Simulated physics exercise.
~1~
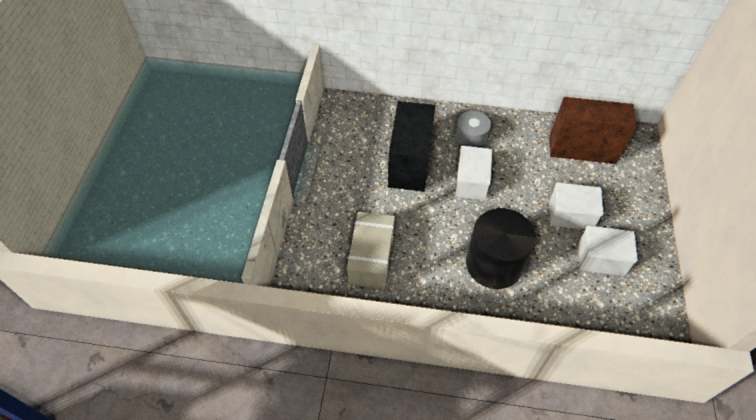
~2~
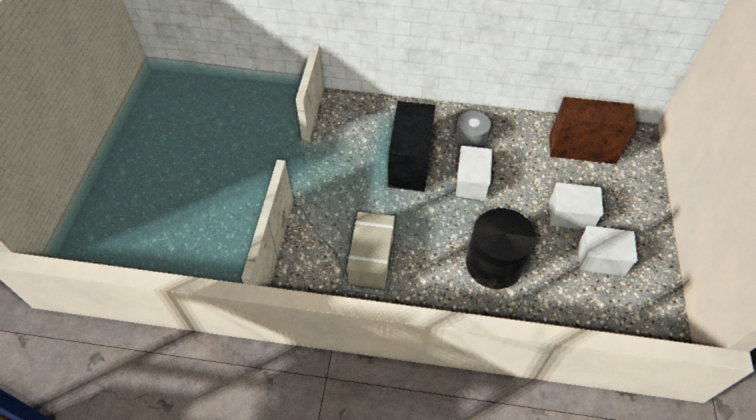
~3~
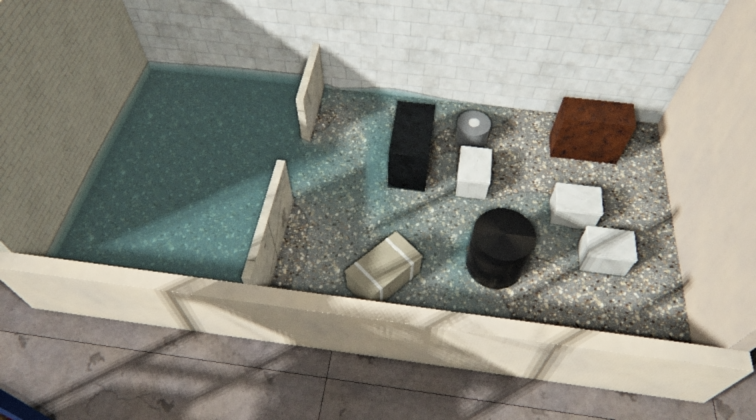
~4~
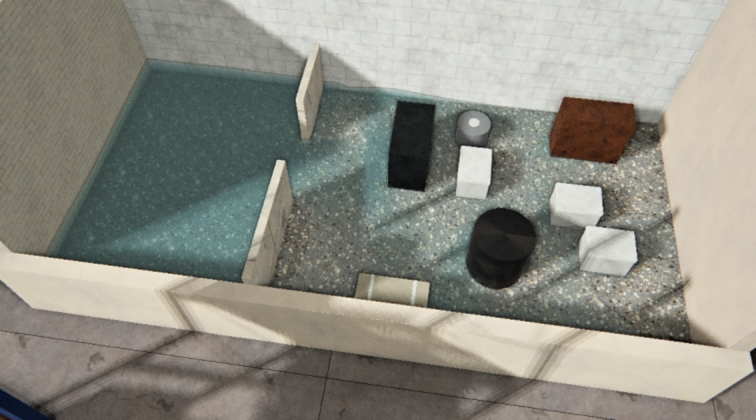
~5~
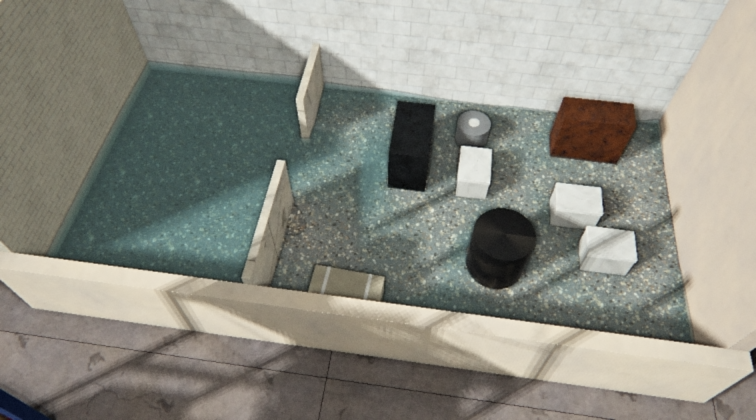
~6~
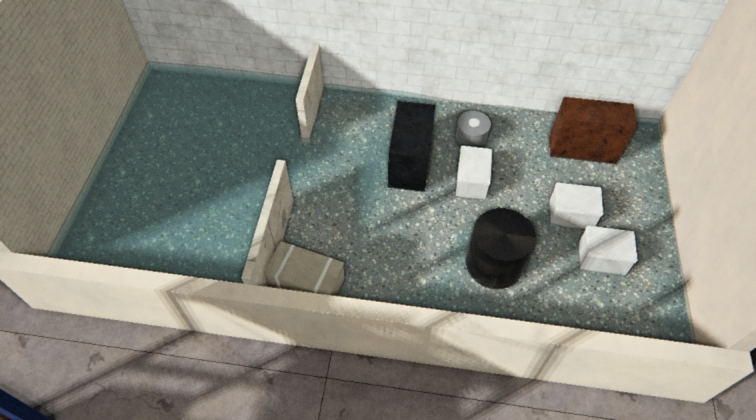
To begin with, teal water fills the left room behind a closed door in the partition, while a beige chest with pale bands, dark tubs and several blocks stand on the dry, pebbly floor at right. The door bursts clear, and water pours through the gap among the objects. The chest swings around and shifts slightly right and down, then slides to the front wall. As the water spreads across the right room, the chest drifts left along that wall. It ends afloat and tilted beside the partition's near section, while everything else stays in place.
